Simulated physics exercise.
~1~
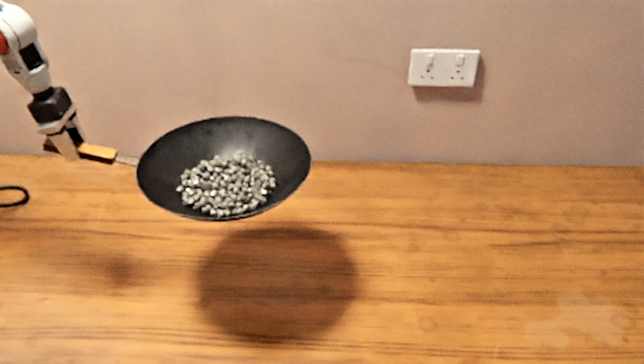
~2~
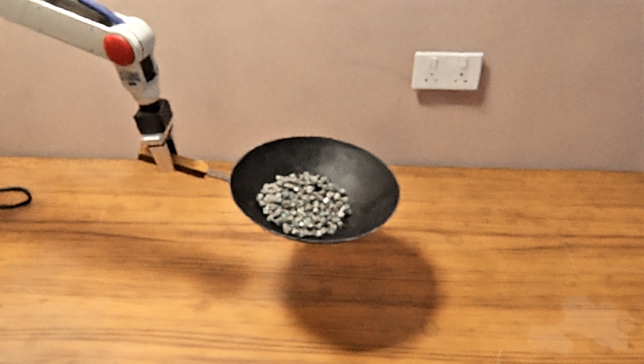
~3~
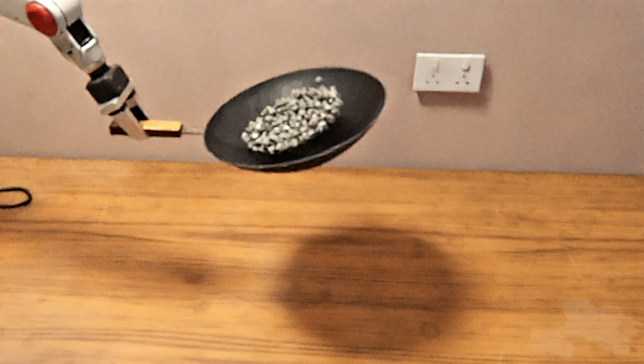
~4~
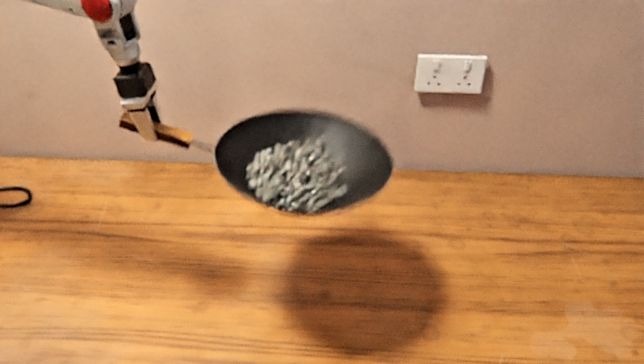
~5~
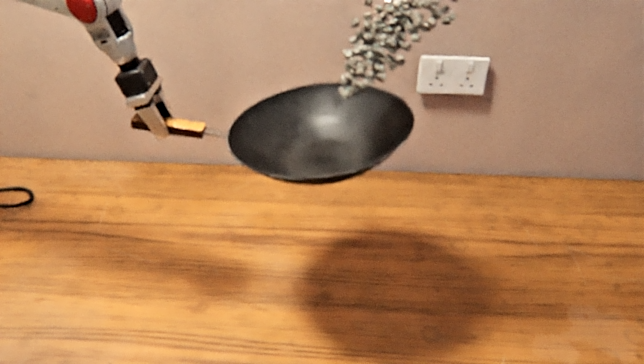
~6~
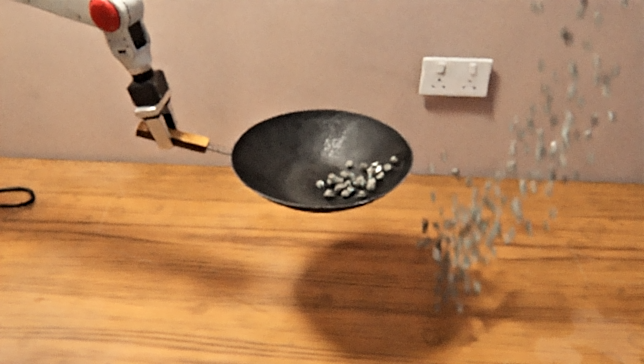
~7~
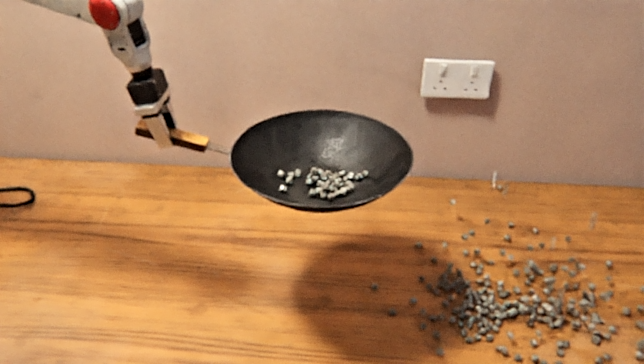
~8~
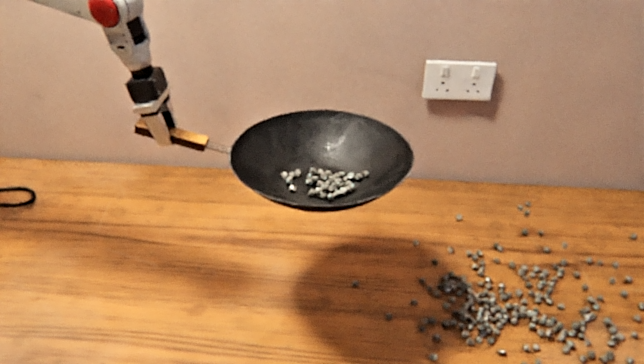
A robot arm tossing small grey pebbles from a black wok, most scattering across the wooden table while a few stay inside.
